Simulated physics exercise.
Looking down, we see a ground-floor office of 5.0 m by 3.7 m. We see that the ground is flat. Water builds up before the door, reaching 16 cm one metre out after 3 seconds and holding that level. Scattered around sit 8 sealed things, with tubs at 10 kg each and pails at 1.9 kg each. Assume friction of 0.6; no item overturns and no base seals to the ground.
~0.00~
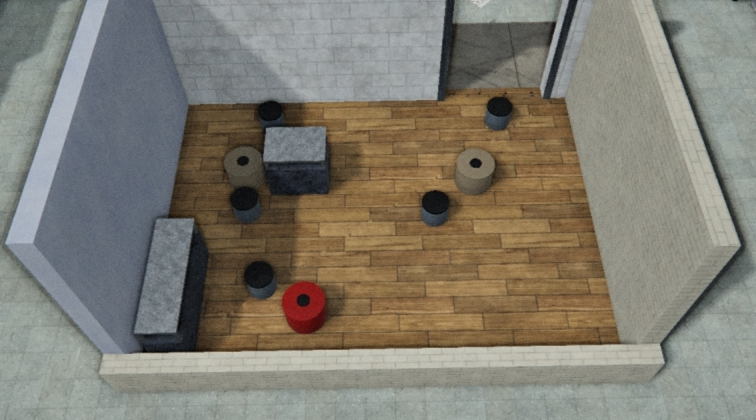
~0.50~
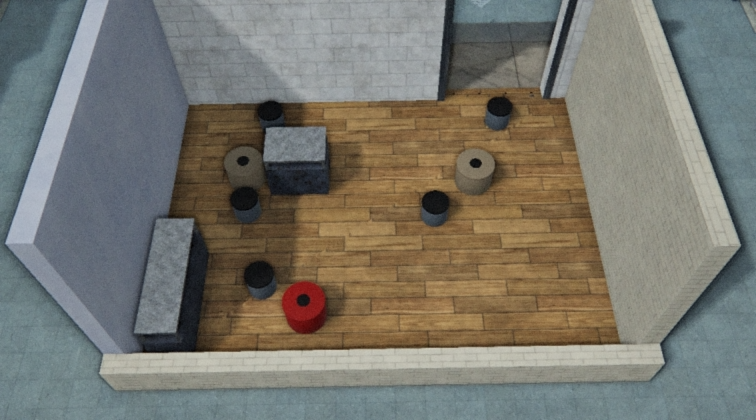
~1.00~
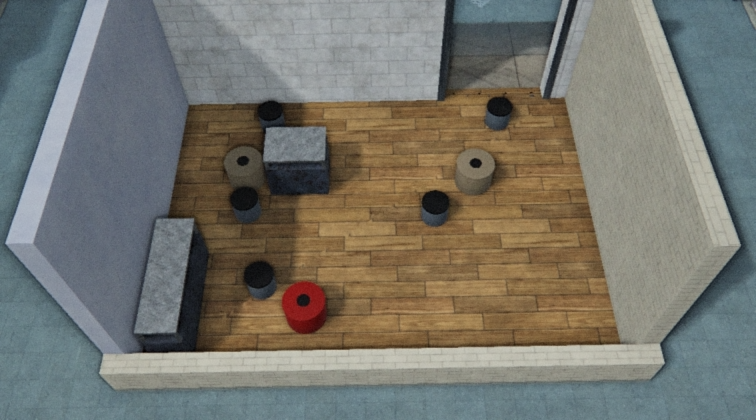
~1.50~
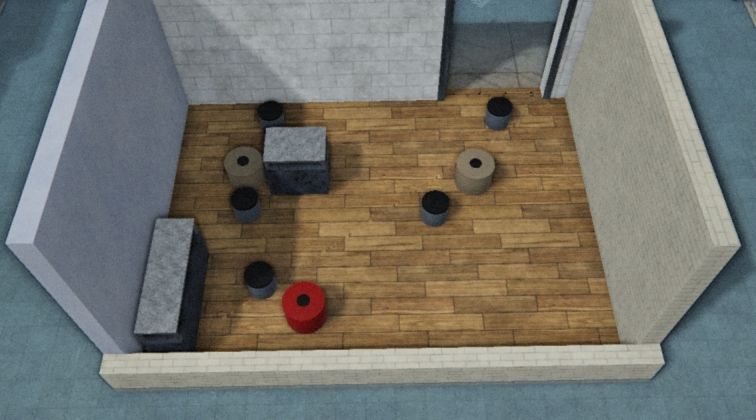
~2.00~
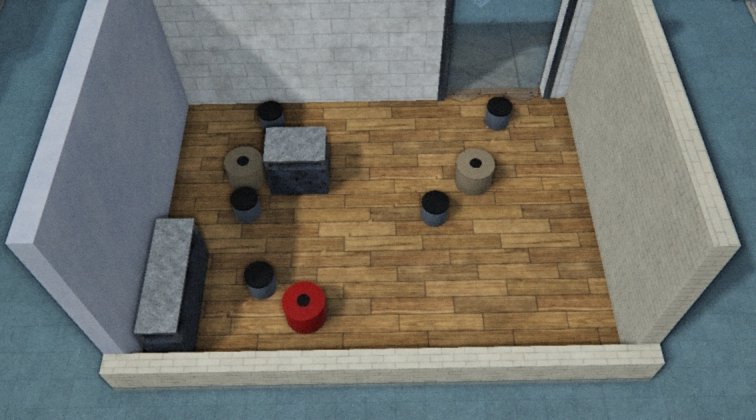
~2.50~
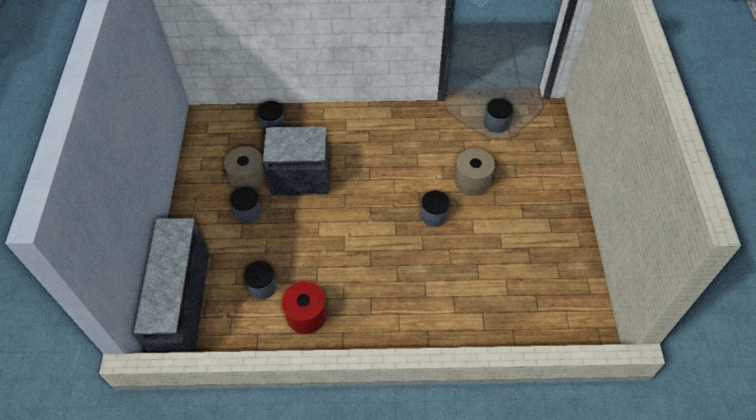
A small walled room with a wooden floor standing still as water gathers outside and begins spreading in through the doorway.
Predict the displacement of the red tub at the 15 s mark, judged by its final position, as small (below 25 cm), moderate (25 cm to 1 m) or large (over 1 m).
Large.
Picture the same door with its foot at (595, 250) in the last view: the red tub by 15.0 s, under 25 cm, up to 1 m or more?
In that case the red tub shifts a modest distance.
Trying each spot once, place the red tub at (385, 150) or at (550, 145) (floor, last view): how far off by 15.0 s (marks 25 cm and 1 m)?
The first time it hardly drifts, the second time it wanders far off.
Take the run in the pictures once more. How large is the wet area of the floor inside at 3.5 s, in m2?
Around 2.5 m2 of it.
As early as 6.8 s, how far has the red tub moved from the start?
It is about 0 cm out of place by then.
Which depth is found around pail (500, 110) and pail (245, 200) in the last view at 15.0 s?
Some 6 cm at the first, some 6 cm at the second.
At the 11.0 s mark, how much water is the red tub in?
I'd say around 9 cm.
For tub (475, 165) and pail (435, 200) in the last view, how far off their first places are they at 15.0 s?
In turn: 200 cm, 200 cm.
After 3.5 s the red tub is near (303, 301), 0.0 m from its start, aground; 0 afloat.
After 6.8 s the red tub is near (303, 301), 0.0 m from its start, aground; 1 afloat.
After 11.0 s the red tub is near (274, 278), 0.4 m from its start, afloat; 5 afloat.
After 15.0 s the red tub is near (230, 146), 2.3 m from its start, afloat; 8 afloat.
